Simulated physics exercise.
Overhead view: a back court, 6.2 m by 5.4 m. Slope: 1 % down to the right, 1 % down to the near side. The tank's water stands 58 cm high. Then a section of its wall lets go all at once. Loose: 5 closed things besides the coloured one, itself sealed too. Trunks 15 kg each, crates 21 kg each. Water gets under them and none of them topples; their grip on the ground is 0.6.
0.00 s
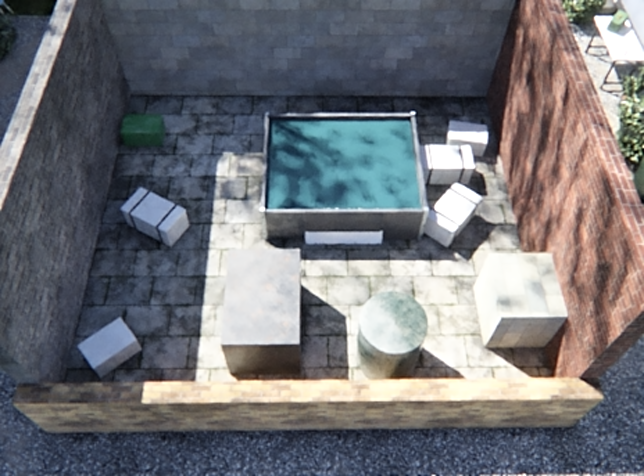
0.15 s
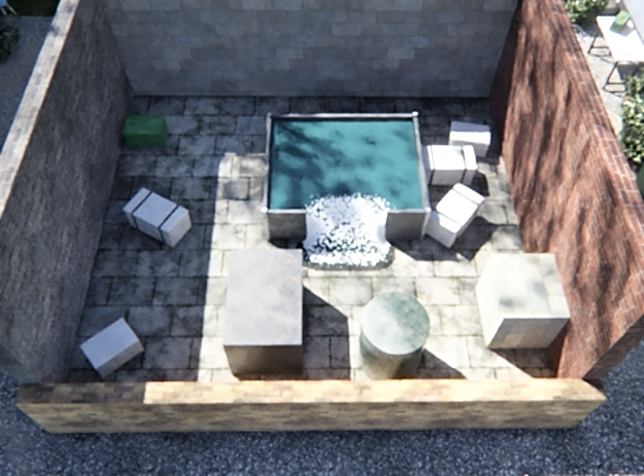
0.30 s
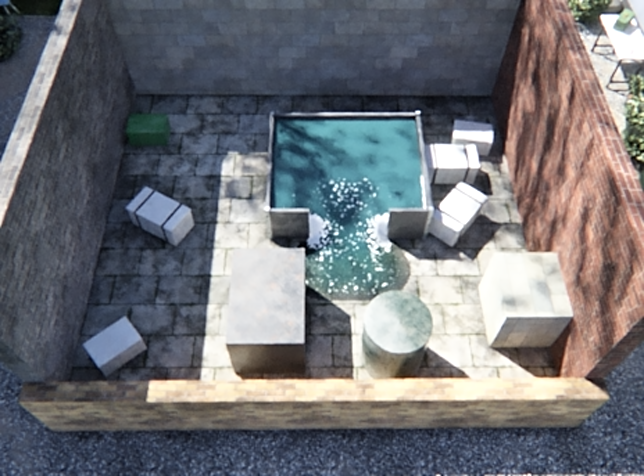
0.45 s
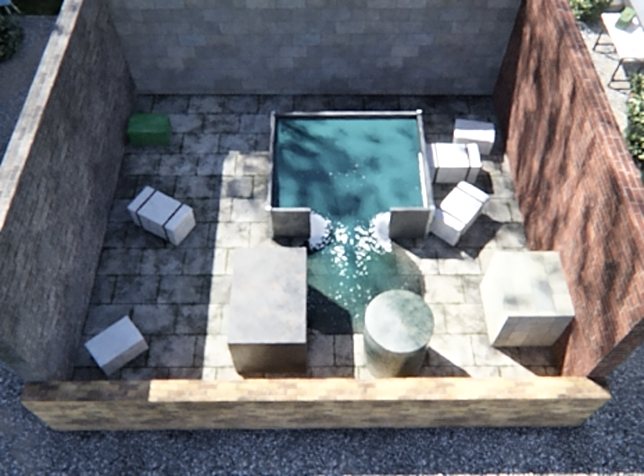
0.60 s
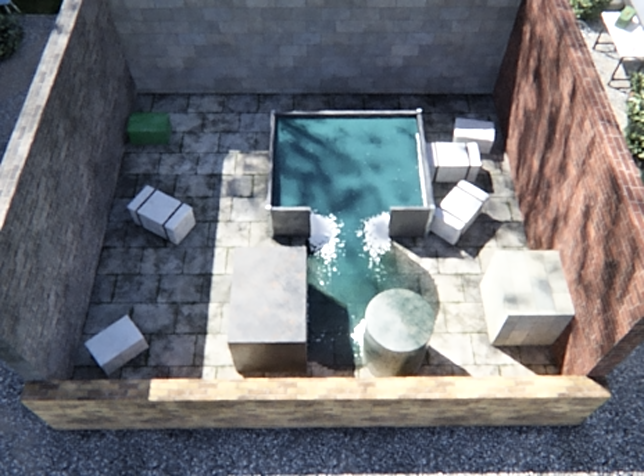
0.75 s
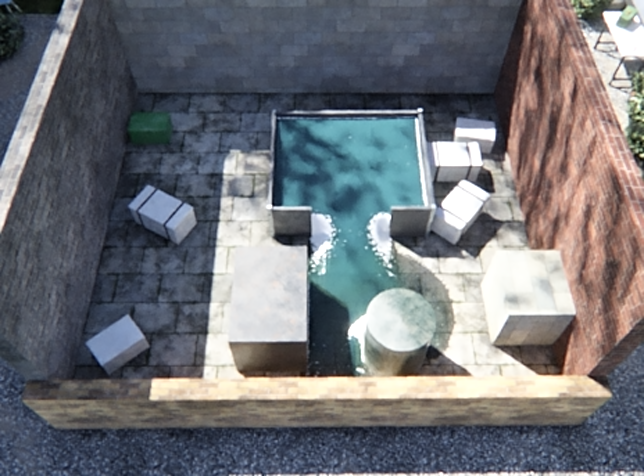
Walled back court seen from above, water bursting through the front of a raised tank and spreading between two large blocks.
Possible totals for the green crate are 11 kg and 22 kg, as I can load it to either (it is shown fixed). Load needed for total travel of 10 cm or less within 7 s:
Most likely just the heavier pick works.
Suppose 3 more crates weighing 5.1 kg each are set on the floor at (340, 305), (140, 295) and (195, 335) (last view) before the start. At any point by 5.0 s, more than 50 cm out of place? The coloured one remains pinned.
Results, in sequence: Exceeded / exceeded / not exceeded.
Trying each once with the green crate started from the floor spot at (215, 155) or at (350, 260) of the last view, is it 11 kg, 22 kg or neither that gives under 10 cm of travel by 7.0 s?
Respectively, first option suffices; neither option.
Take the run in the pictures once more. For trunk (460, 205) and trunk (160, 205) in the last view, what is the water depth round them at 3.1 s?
Depth approx. 3 cm / 1 cm.
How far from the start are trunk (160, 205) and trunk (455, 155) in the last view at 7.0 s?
Shift from start, in order: 80 cm; 80 cm.
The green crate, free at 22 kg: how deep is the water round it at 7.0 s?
Around 3 cm.
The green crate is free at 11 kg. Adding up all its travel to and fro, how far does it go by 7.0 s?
Path length near 60 cm.
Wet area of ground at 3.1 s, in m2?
About 18 m2 is covered.
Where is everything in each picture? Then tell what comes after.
The green crate at (141, 123), on the bottom; water covers 4.0 m2; 0 of 6 have shifted, in the first picture.
The green crate at (143, 124) rests on the ground; water covers 4.6 m2; 0 of 6 have shifted, in the second picture.
The green crate at (146, 123), on the bottom; 5.4 m2 under water; 0 of 6 have shifted, in the third picture.
The green crate at (148, 122) rests on the ground; 6.3 m2 under water; 0 of 6 have shifted, in the fourth picture.
The green crate at (147, 122) rests on the ground; water covers 6.9 m2; 0 of 6 have shifted, in the fifth picture.
The green crate at (149, 121) rests on the ground; 7.5 m2 under water; 0 of 6 have shifted, in the sixth picture.
After 1.4 s the green crate would be 0 cm from its start with 11 kg and 0 cm from its start with 22 kg; 0 cm of water round it then.
After 3.1 s the green crate would be 0 cm from its start with 11 kg and 0 cm from its start with 22 kg; 0 cm of water round it then.
After 4.9 s the green crate would be 16 cm from its start with 11 kg and 0 cm from its start with 22 kg; 5 cm of water round it then.
After 7.0 s the green crate would be 63 cm from its start with 11 kg and 0 cm from its start with 22 kg; 3 cm of water round it then.
